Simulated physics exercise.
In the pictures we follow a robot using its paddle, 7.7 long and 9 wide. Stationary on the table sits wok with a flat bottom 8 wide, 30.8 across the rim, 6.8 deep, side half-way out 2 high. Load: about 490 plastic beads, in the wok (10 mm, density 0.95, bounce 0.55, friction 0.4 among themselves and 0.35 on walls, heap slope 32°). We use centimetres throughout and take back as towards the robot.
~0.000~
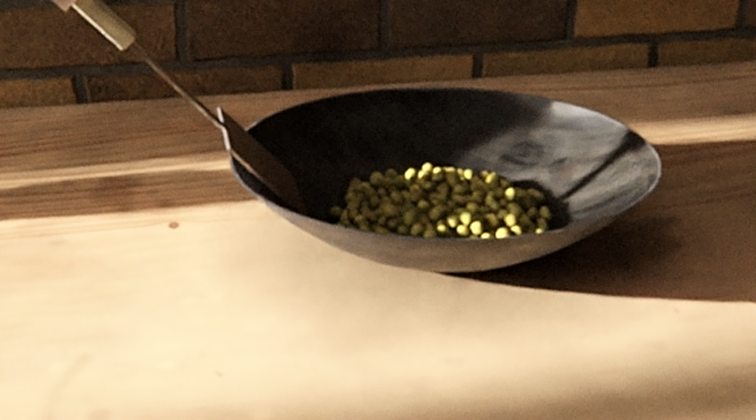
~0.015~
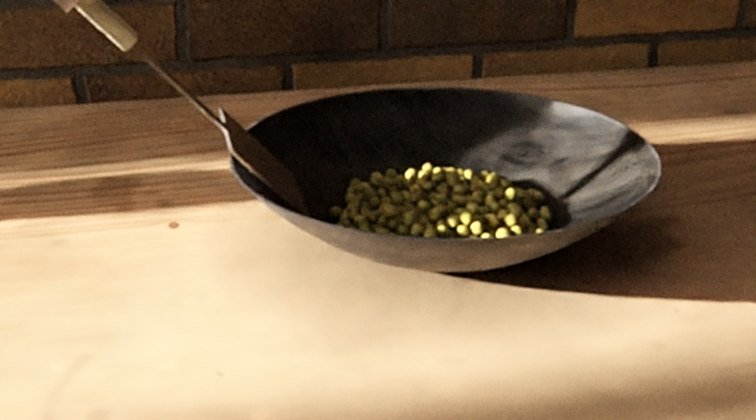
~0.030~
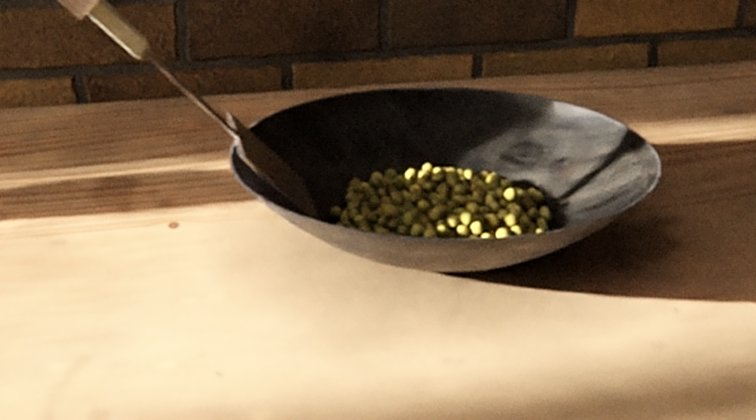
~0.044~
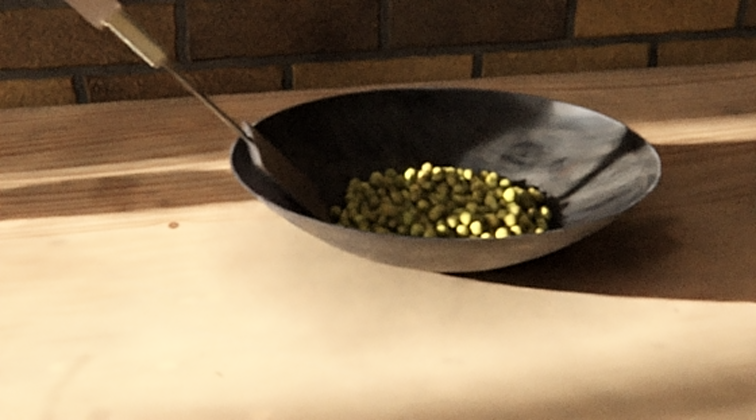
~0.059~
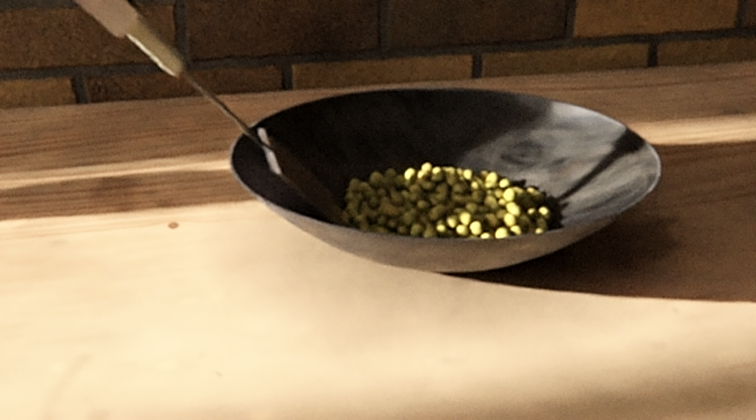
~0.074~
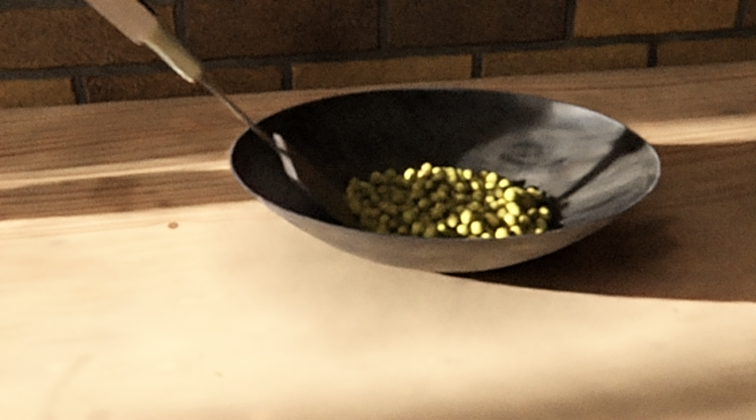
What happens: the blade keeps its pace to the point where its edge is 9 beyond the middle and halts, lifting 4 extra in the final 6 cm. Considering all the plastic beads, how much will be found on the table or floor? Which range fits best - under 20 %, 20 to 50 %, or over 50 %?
The range that fits: Under 20 %.
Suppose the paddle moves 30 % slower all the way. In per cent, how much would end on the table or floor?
In that case, close to 5 per cent.
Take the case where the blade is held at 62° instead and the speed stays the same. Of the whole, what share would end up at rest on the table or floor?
It would then be close to 15 %.
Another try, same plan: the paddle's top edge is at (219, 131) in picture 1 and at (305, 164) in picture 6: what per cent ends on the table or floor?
Close to 25 in a hundred.
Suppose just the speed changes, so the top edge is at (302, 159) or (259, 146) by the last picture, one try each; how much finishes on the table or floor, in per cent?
Some 25 and 0 per cent.
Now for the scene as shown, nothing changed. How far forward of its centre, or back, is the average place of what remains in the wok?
What stays is shifted forward by around 4.0 cm.
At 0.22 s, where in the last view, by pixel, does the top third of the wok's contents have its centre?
I'd put it close to (545, 171).
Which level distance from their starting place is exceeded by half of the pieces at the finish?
Some 5 cm.
After 0.15 s, sloping 48°, highest piece 5 above the table; 490 in the wok.
After 0.22 s, sloping 48°, highest piece 6 above the table; 490 in the wok.
After 0.45 s, sloping 48°, highest piece 9 above the table; 434 in the wok, 24 on the table or floor, 32 on the blade or in flight.
After 1.50 s, sloping 48°, highest piece 5 above the table; 434 in the wok, 56 on the table or floor.
In the end, 434 in the wok, 56 on the table or floor. That is 11 % on the table or floor.
